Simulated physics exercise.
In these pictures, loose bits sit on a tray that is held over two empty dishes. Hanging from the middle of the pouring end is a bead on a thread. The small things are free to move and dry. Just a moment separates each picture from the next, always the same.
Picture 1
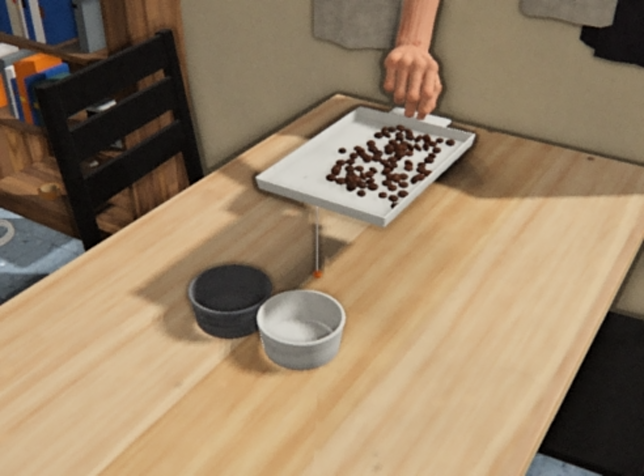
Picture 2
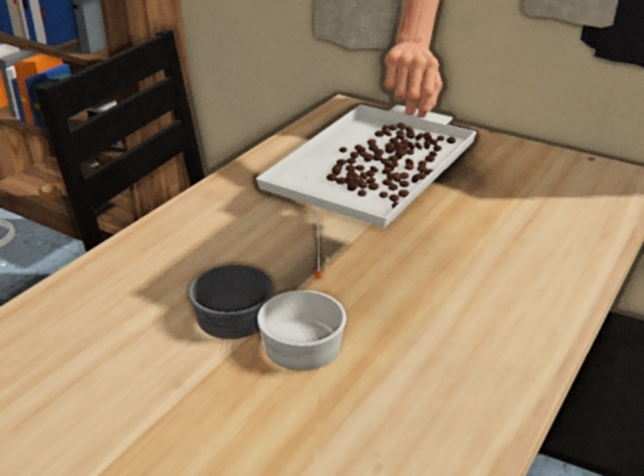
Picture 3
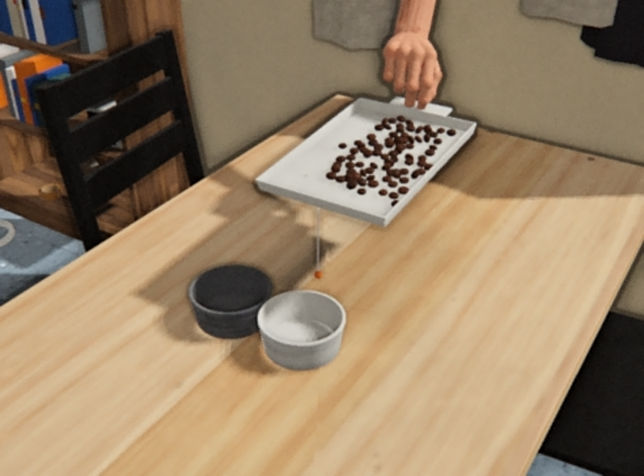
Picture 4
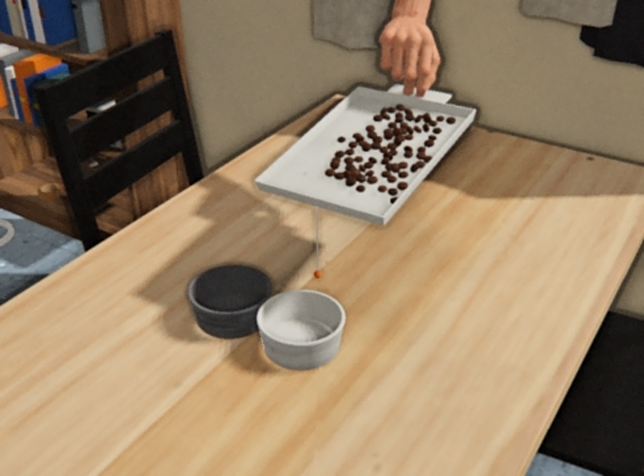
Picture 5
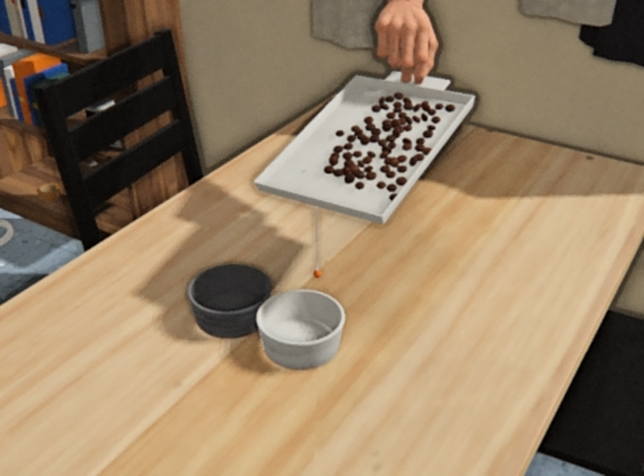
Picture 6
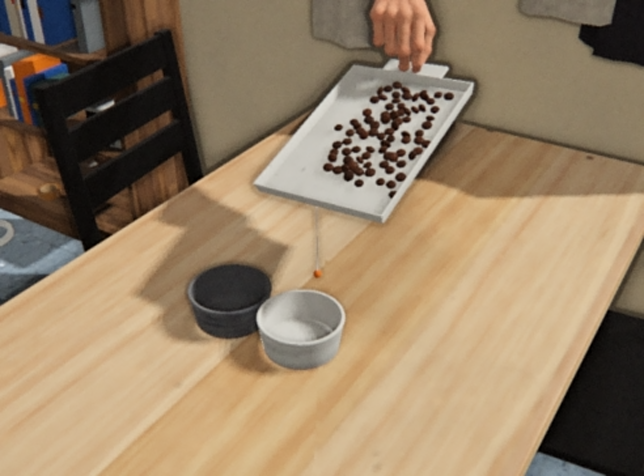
Hand slowly raising the back of a white tray of small dark brown pieces, tilting it above two bowls on a wooden table.
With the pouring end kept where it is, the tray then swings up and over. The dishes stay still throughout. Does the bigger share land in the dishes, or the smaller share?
The bigger share lands in them.
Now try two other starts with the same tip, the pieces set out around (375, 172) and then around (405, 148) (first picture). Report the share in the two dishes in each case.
Roughly 80 per cent, and 80 per cent.
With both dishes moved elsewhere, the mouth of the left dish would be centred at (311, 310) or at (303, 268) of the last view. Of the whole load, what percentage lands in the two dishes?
First placement: Some 40 %; second placement: Some 10 %.
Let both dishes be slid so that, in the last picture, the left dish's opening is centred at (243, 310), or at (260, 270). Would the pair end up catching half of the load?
The first time it's lower than half, the second time higher than half.
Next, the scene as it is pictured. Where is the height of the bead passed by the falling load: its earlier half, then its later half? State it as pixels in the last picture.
The first part passes (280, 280); everything after passes (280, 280).
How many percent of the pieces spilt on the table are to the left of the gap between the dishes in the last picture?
It amounts to some 10 percent.
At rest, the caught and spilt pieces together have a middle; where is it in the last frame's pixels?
I'd say the middle ends up at about (275, 325).
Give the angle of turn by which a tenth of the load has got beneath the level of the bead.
Close to 70 degrees, I reckon.
Soon after the last picture, tray tipped steeply; most on the tray; a small part in the air.
A little later, tray tipped past a quarter turn; about half on the tray; about a quarter in the right dish; about a quarter in the left dish; a small part outside both; a small part in the air.
Later still, tray tipped past a quarter turn; about a third in the right dish; about a quarter in the left dish; about a quarter outside both.
At rest, tray tipped past a quarter turn; about a third in the right dish; about a quarter in the left dish; about a quarter outside both.
